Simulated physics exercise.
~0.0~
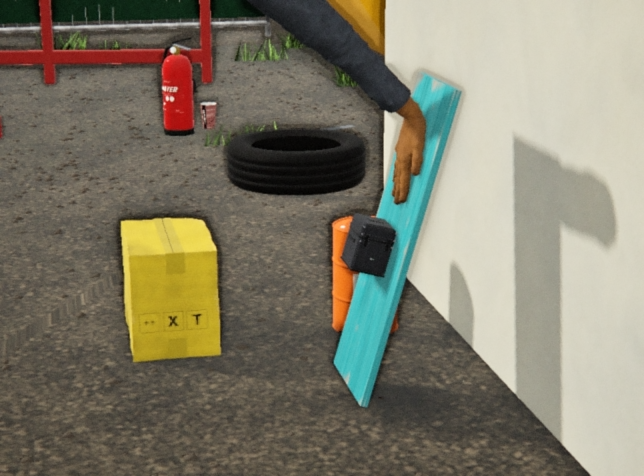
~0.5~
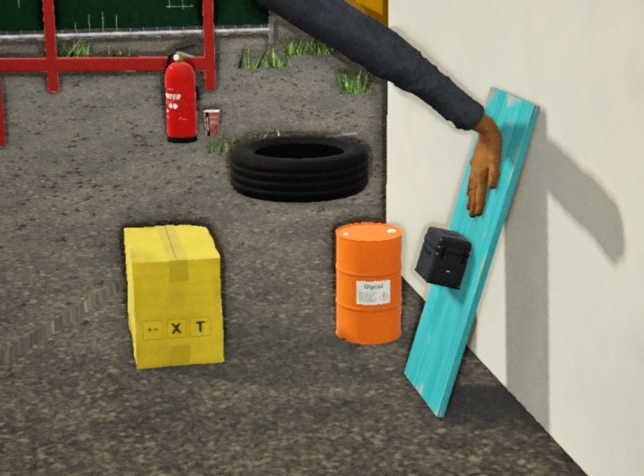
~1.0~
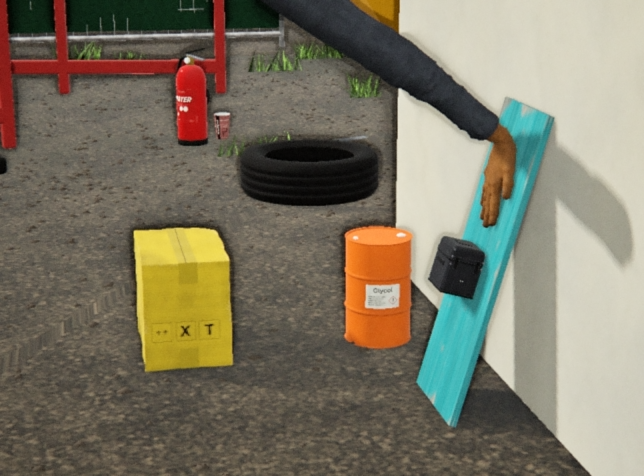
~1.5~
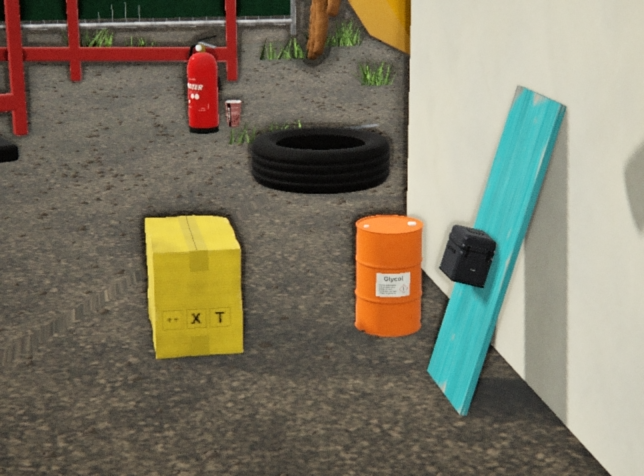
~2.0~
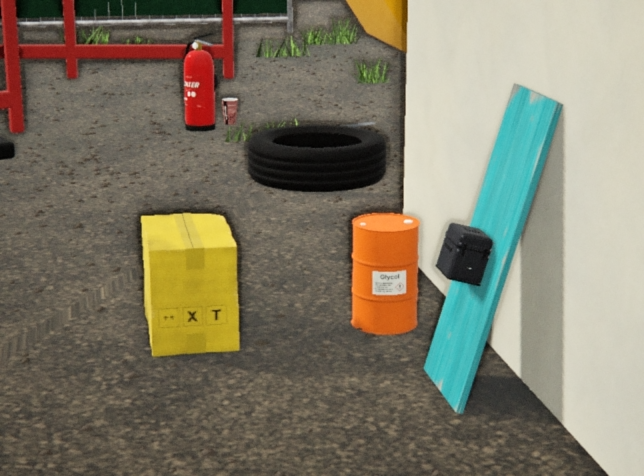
A dark-sleeved arm reaches in from the top, its hand on a long turquoise board beside a pale wall at the right, seen from slightly above in a paved yard. A small black box sits against the board, with an orange canister behind it, a yellow box to the left, and a black tire and red extinguisher farther back. The hand moves the board right, uncovering the canister, and settles it leaning against the wall. Then the hand lets go and draws back out of view. The board stays leaning, and the canister and yellow box remain in place.
